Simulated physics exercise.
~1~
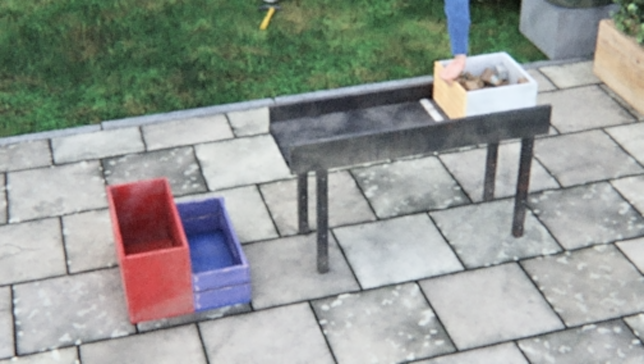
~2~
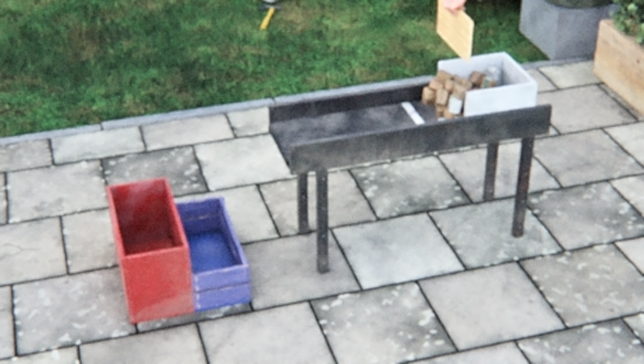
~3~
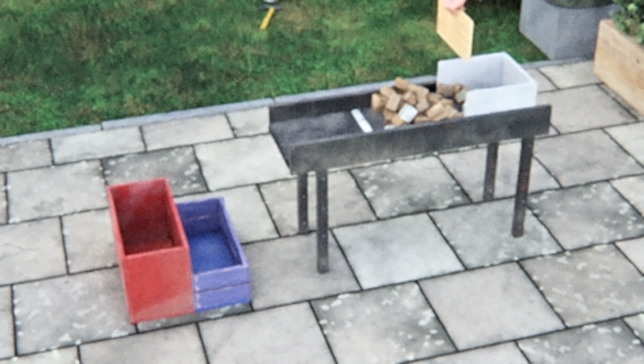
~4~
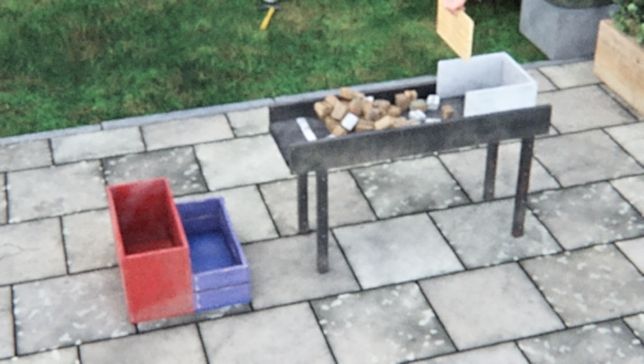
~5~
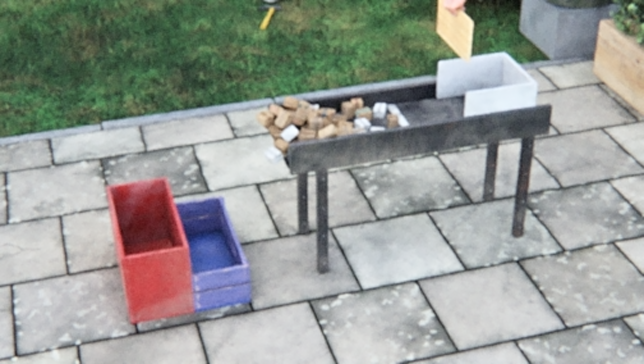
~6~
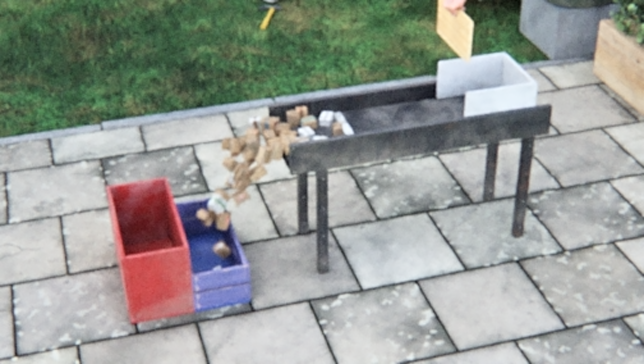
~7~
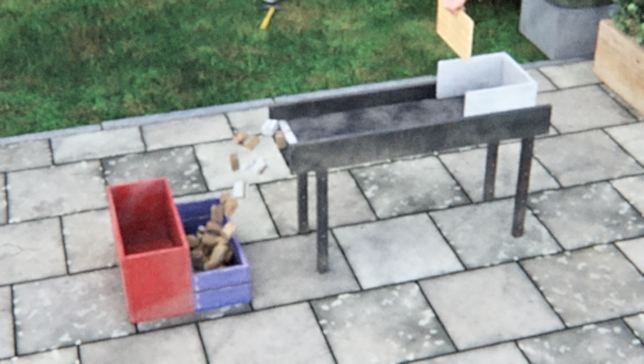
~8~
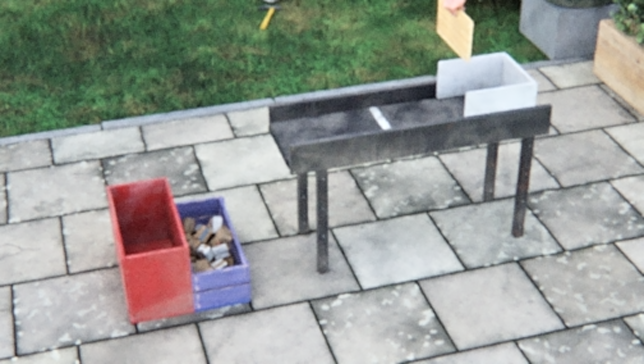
Paved patio beside a lawn, a raised gate releasing small blocks along a dark belt leftward, all dropping into a blue tub.
